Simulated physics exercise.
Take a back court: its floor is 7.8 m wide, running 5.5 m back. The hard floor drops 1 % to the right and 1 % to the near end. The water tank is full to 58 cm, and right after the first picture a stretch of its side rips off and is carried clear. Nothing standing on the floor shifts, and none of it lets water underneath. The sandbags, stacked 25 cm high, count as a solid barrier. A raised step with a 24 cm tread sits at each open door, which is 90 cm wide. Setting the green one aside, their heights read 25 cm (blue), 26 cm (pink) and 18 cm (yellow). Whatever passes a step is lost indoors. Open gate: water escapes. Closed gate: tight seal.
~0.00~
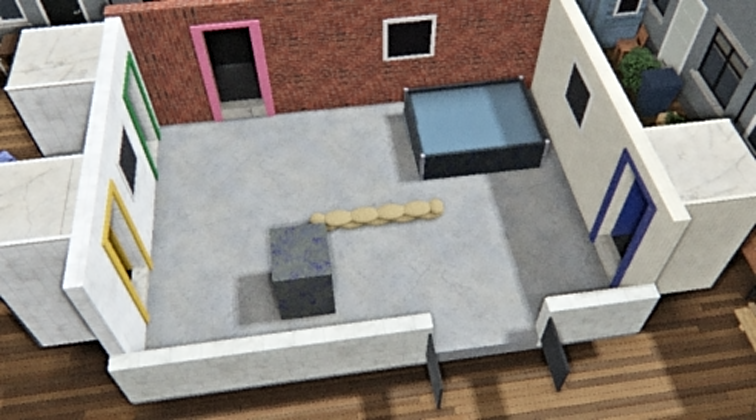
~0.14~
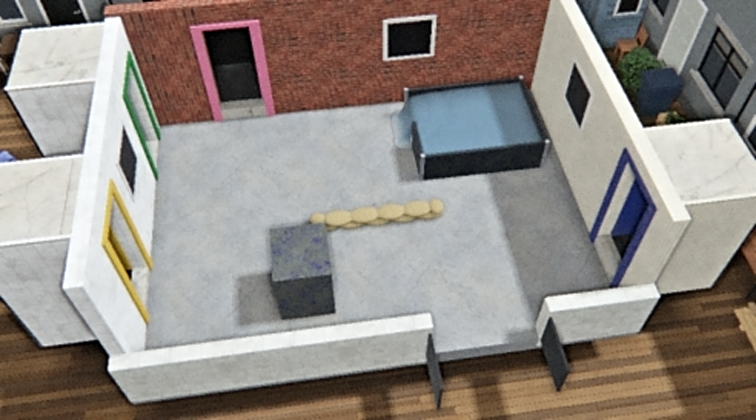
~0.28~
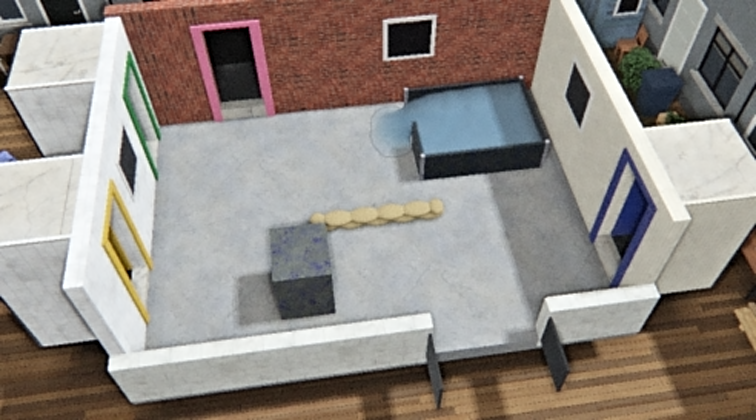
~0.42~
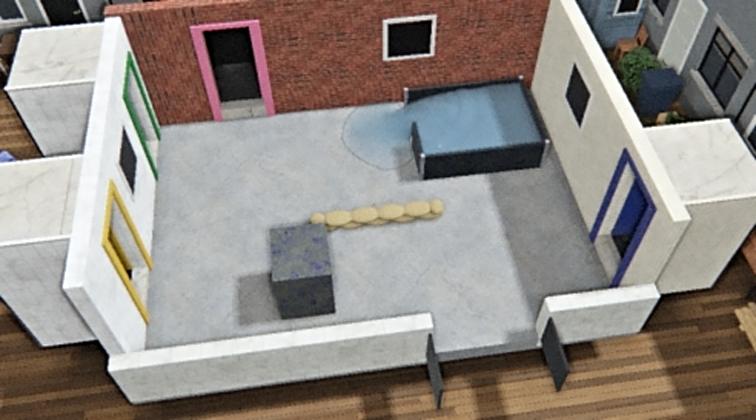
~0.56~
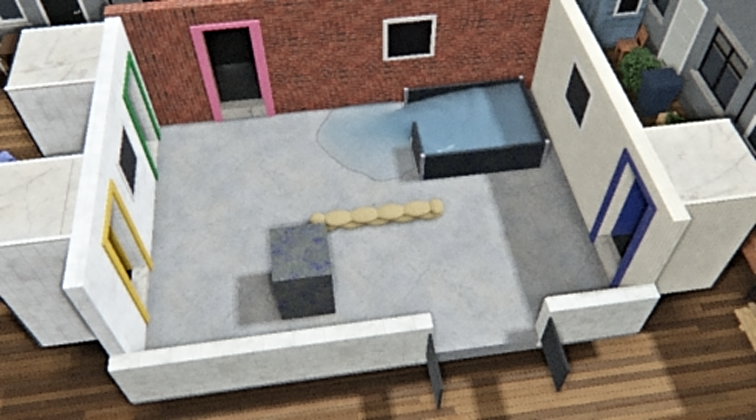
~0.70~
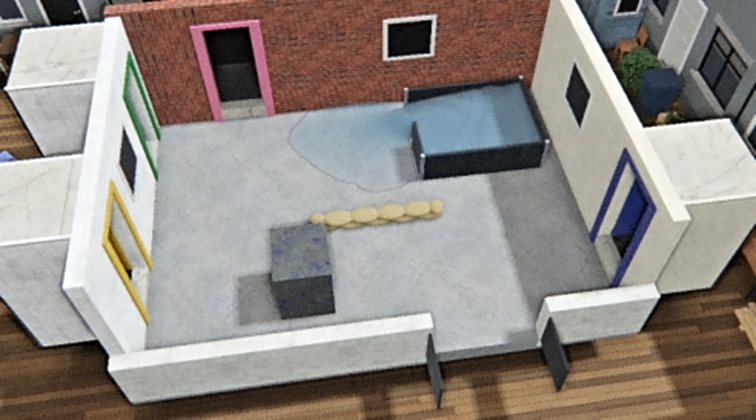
Water poured out of the left side of a dark tank at the back of a walled court and spread leftward across the grey floor in a widening, shallow puddle, while everything else stayed still.
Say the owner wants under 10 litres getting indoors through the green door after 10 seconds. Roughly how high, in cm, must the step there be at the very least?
At the very least some 21 cm.
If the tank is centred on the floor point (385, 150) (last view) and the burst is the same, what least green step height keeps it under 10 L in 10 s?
27 cm or thereabouts.
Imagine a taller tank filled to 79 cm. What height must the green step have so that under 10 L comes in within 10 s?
Around 31 cm high.
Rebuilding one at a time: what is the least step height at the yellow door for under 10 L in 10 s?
At the yellow door you'd want roughly 5.5 cm.
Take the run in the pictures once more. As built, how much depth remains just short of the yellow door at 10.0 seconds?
A ruler would read roughly 7.0 cm.
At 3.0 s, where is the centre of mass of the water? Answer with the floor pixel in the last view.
Centre of mass: About (385, 148) px.
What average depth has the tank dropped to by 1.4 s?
Around 45 cm deep on average.
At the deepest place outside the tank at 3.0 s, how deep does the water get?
Close to 28 centimetres.
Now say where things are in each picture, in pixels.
In the first picture, still water, 58 cm deep, in the water tank at (474, 118); the green door at (143, 121) is dry.
In the second picture, the front is at (400, 146), 0.3 m from the gap at (411, 122); 0.2 m2 of floor is wet, 58 cm left at the back.
In the third picture, the gap is at (411, 123), the front 0.7 m out at (378, 146); the back of the water tank holds 58 cm.
In the fourth picture, water pours out at (411, 124) and has run 1.3 m, to (347, 140); about 6 cm deep outside, 58 cm at the back.
In the fifth picture, the gap is at (411, 124), the front 1.8 m out at (323, 142); the back of the water tank holds 58 cm.
In the sixth picture, the front is at (293, 141), 2.4 m from the gap at (411, 124); 3.7 m2 of floor is wet, 58 cm left at the back; the green door at (143, 121), 5.1 m from the gap, is still 2.7 m from the nearest water.
After 1.4 s water covers 20 % of the floor, deepest (32 cm) near (402, 130); it has not reached the green door.
After 3.0 s water covers 40 % of the floor, deepest (28 cm) near (157, 169); 22 cm at the green door, 85 litres in over its 5 cm step.
After 10.0 s water covers 85 % of the floor, deepest (12 cm) near (144, 377); 5 cm at the green door, 317 litres in over its 5 cm step.
At the green door as built, the water arrived by 1.9 s and peaked near 22 cm at 3.0 s.
Run again over the same 10 s with other heights there, 19 litres in over 19.5 cm, 4 litres over 23 cm. The limit of 10 litres is kept from about 21 cm up.
